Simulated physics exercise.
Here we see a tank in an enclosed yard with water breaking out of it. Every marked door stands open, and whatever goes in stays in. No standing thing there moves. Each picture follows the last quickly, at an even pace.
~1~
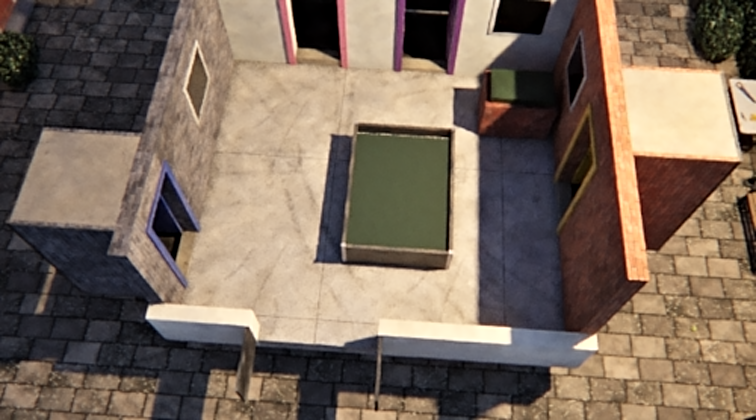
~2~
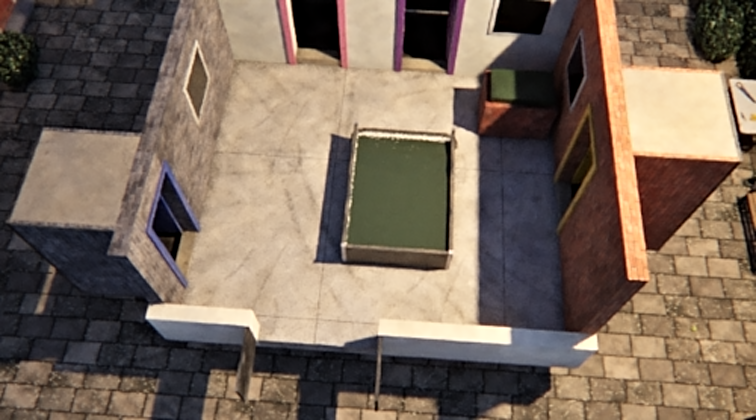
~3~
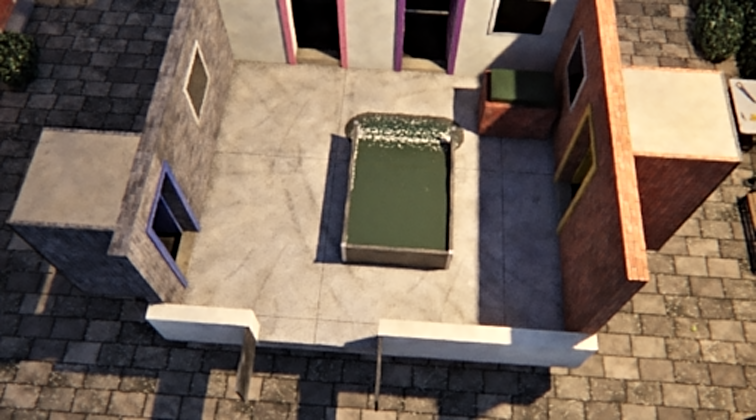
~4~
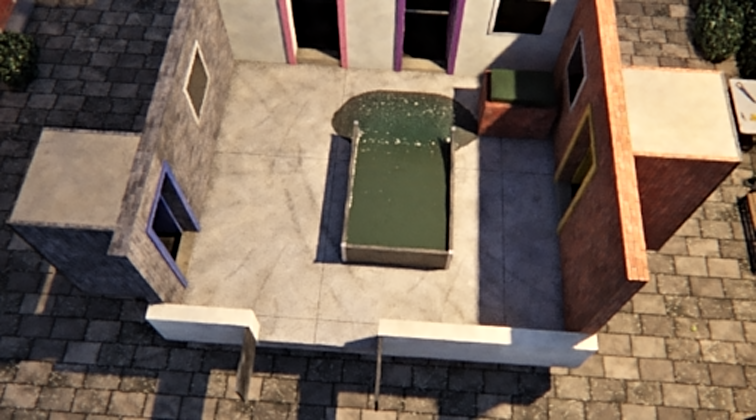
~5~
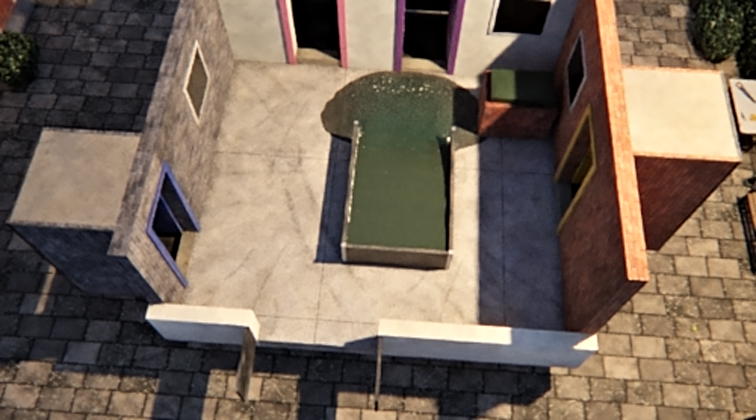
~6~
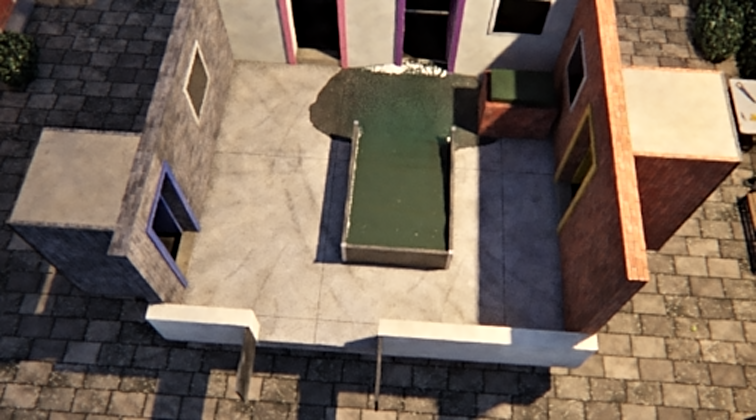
Dark green water breaking out of the far side of a rectangular tank and spreading across the pale floor of a walled yard.
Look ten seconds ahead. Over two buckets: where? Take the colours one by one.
As I see it, yellow door: Little enough water; blue door: Little enough water; purple door: Too much water; pink door: Little enough water.
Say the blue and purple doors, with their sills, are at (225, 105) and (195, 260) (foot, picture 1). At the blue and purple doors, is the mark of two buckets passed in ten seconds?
Note - the blue door ends up above it; the purple door ends up short of it.
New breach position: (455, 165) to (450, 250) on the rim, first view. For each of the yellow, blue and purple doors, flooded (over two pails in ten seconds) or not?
Yellow door: Above the limit; blue door: Above the limit; purple door: Below the limit.
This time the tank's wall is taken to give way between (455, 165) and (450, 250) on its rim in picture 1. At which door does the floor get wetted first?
It would be the one in yellow.
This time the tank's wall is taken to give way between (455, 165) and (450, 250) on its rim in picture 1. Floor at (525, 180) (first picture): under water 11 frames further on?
By then I'd expect it to be drenched.
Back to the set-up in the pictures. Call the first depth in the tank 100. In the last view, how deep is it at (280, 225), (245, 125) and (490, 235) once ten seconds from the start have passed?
Going in order, that's 6, 10 and 4 %.
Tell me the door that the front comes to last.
Result: The door marked blue.
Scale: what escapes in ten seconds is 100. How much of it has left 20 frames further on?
I'd say about 60 per cent.
A moment on, water covers 20 % of the floor; the yellow door not reached, the blue door not reached, the purple door over two buckets in, the pink door wet at the sill, nothing in.
Next, water covers 25 % of the floor; the yellow door not reached, the blue door not reached, the purple door far over two buckets in, the pink door wet at the sill, nothing in.
Then, water covers 40 % of the floor; the yellow door wet at the sill, nothing in, the blue door not reached, the purple door far over two buckets in, the pink door wet at the sill, nothing in.
Later, water covers 85 % of the floor; the yellow door wet at the sill, nothing in, the blue door wet at the sill, nothing in, the purple door far over two buckets in, the pink door wet at the sill, nothing in.
In the end, water covers 90 % of the floor; the yellow door wet at the sill, nothing in, the blue door under two buckets in, the purple door far over two buckets in, the pink door wet at the sill, nothing in.
